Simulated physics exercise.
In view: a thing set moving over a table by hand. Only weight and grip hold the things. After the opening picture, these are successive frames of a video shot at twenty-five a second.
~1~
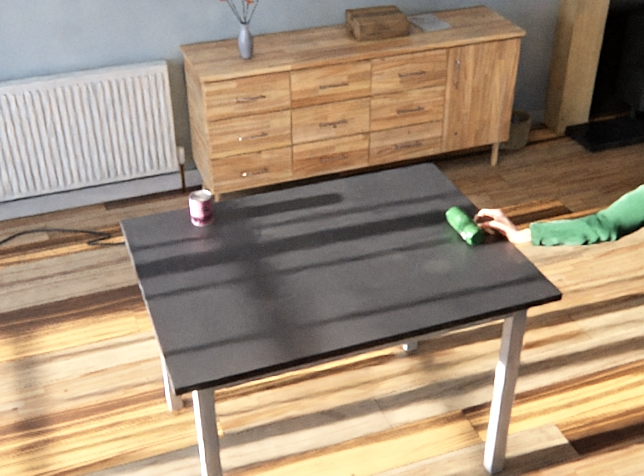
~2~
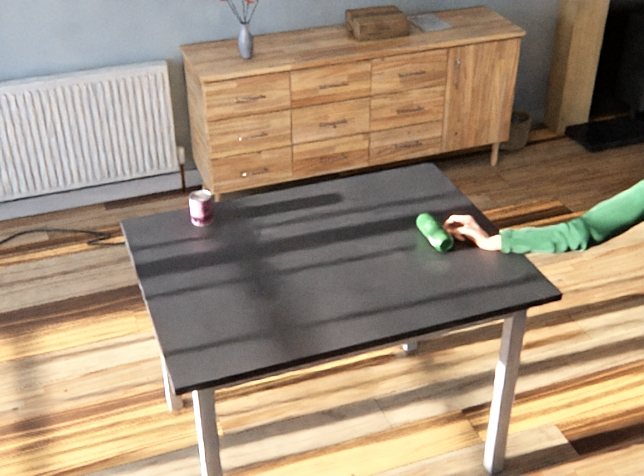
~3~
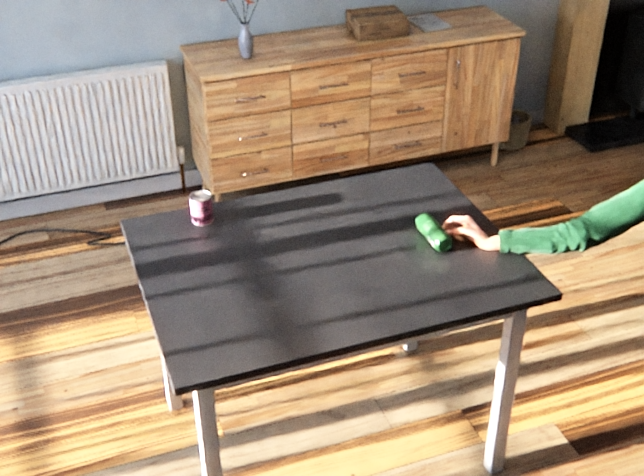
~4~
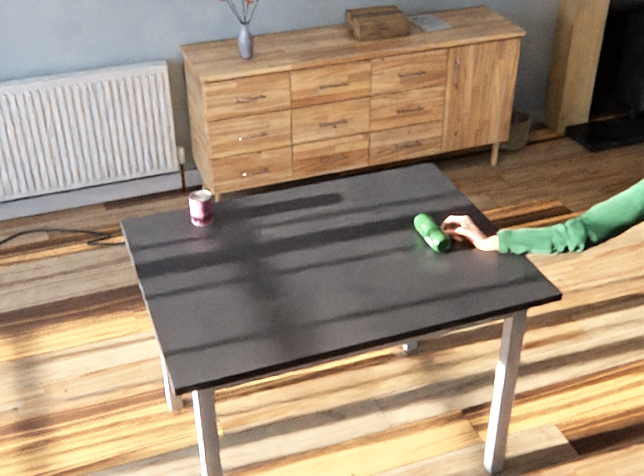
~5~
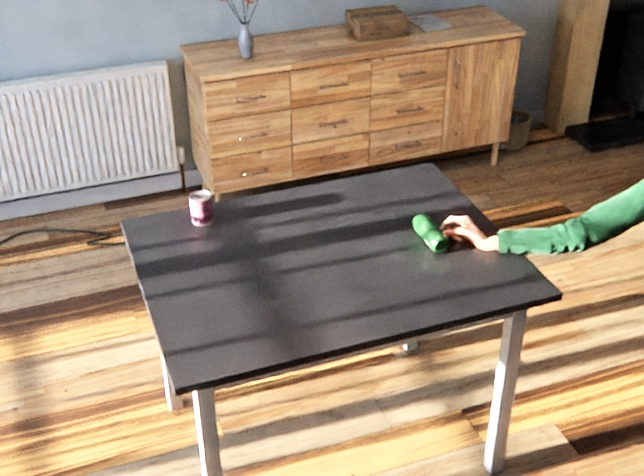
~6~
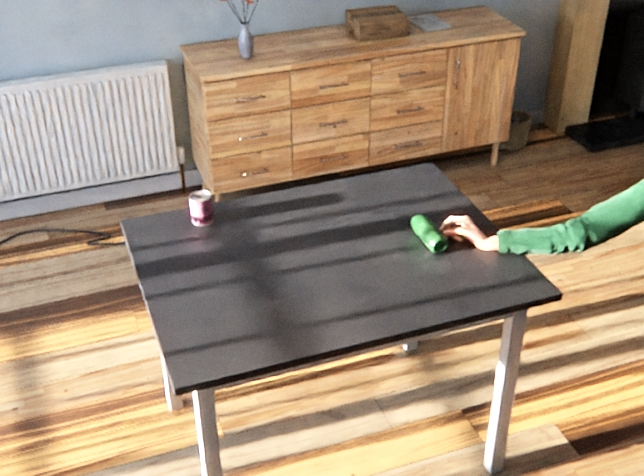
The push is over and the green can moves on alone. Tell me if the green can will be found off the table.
The green can remains on top.
Then, 0.60 s on from there, green can shifted about its own width near (406, 238).
Then, 1.50 s on from there, green can shifted well along near (380, 244).
In the end, moved from the start, green can. At the end, from the last picture's camera, green can near (361, 248).
